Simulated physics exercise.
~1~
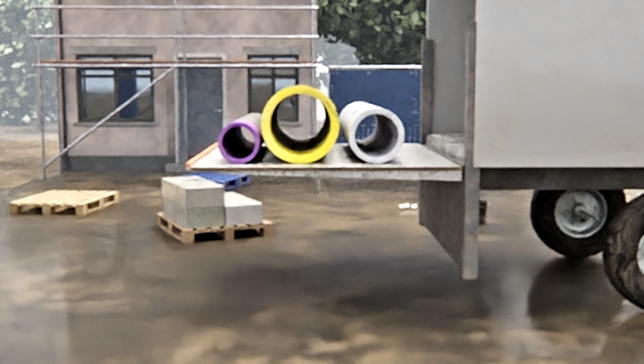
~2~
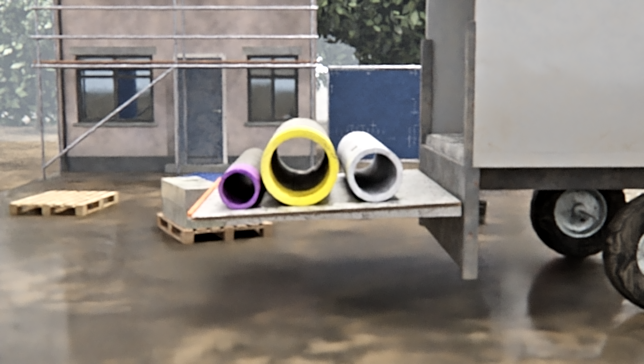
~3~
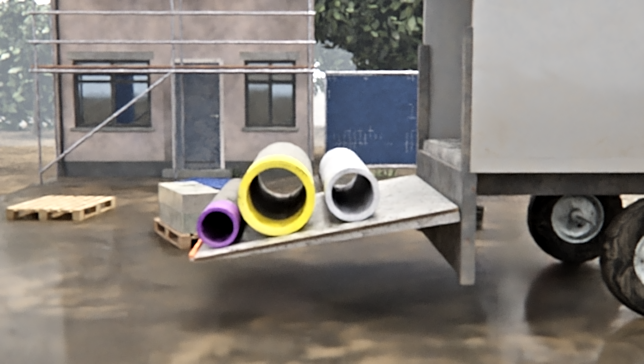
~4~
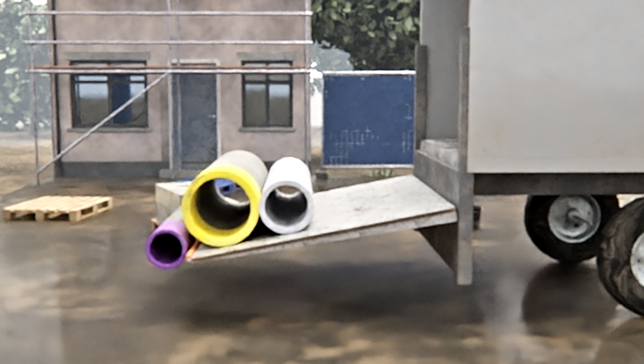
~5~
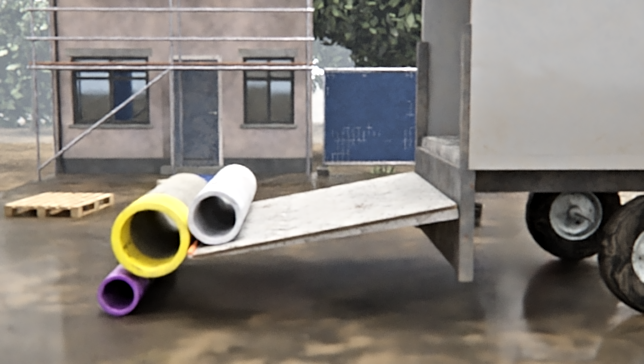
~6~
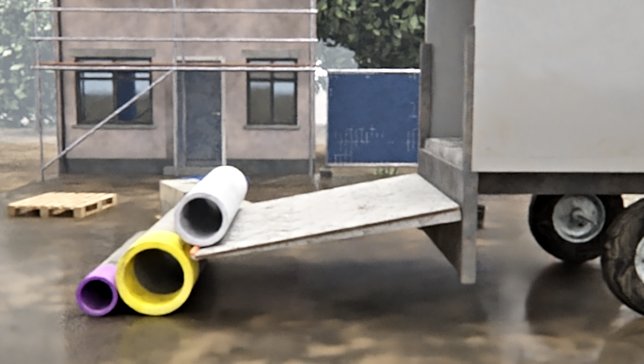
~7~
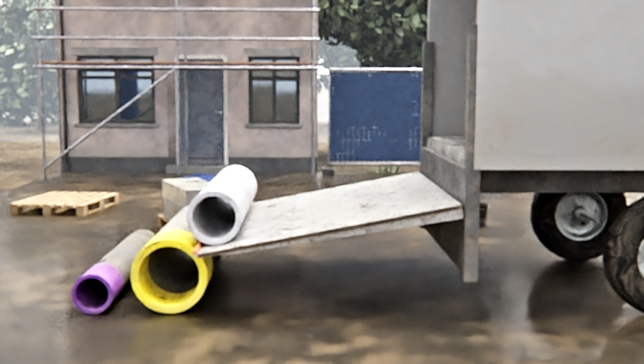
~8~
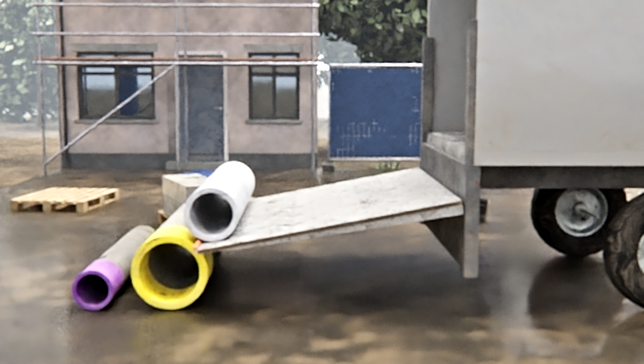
In the video, a tail-lift plate carrying purple, yellow and grey concrete pipes lowers slightly and tilts outwards, sending them rolling left. The purple pipe drops off the edge, then the yellow follows, and both rest on the ground while the grey one stays against the plate's lower end.
